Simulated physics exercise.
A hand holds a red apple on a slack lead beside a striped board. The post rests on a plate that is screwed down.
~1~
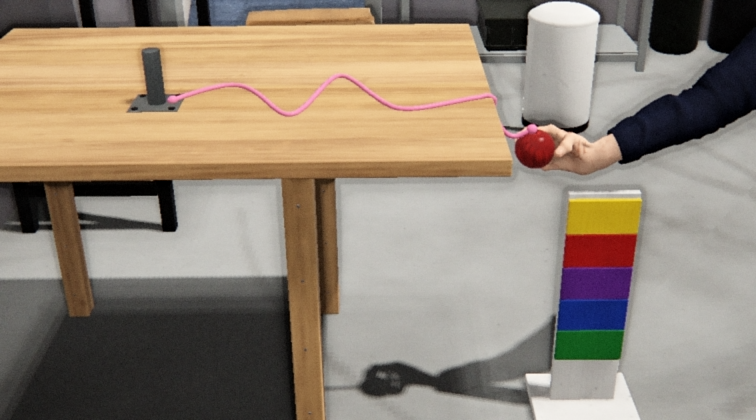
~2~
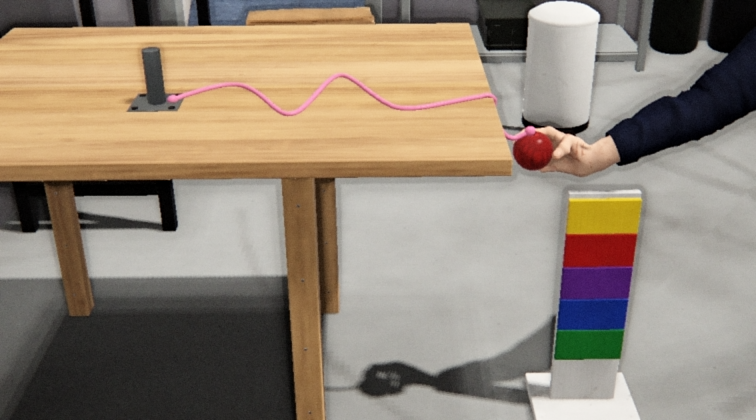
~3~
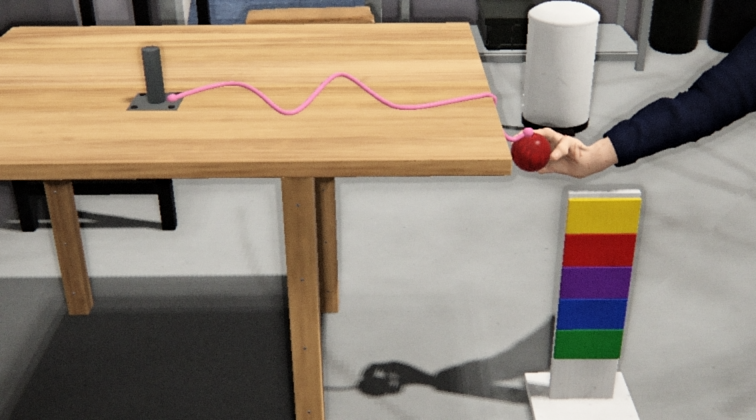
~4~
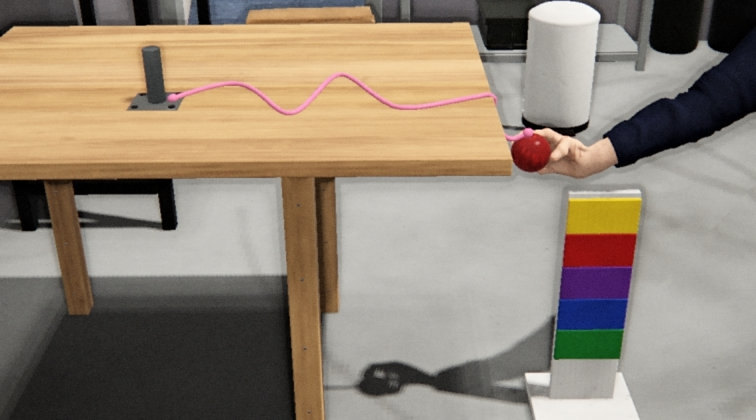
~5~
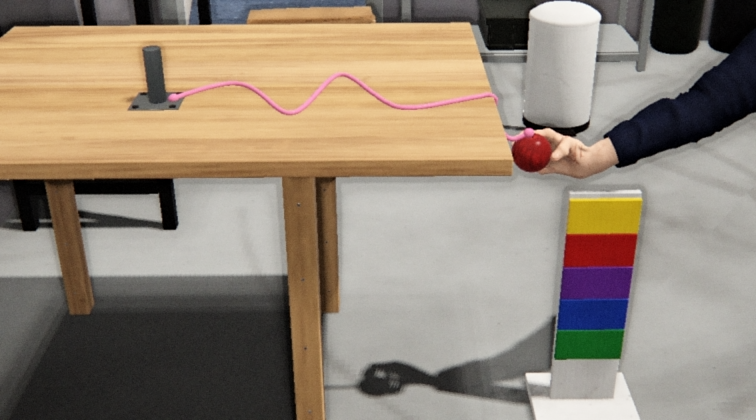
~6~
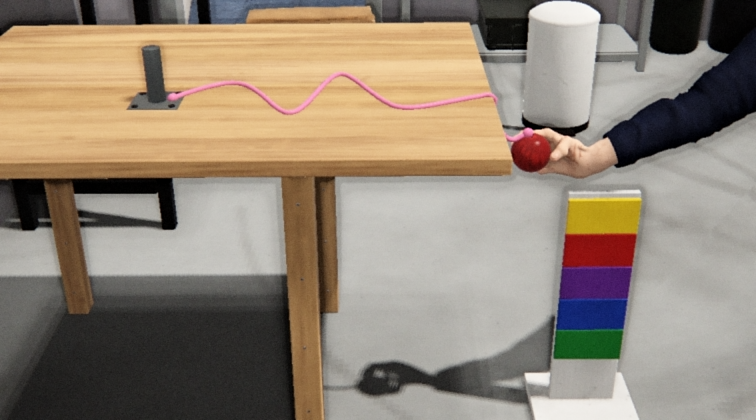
At a wooden table's edge, a hand holds a red ball on a slack pink cord beside a striped board, barely moving.
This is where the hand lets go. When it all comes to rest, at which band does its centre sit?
At green.
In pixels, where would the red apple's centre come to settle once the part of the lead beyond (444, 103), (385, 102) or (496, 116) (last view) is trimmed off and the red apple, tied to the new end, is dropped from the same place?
The pixels are (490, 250), (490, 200) and (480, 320), in the order of the tries.
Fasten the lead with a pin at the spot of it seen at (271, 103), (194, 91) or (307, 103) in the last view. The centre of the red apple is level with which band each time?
Results, in sequence: Blue / green / purple.
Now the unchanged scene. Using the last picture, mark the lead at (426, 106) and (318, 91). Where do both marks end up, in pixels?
First one close to (485, 216), second close to (426, 96).
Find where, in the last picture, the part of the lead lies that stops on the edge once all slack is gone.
(350, 77).
Early on, apple near (513, 283); level with purple.
Midway, apple near (462, 350); level with green.
Near the end, apple near (489, 349); level with green.
Finally, apple near (476, 351); level with green. Its centre hangs level with the green band.
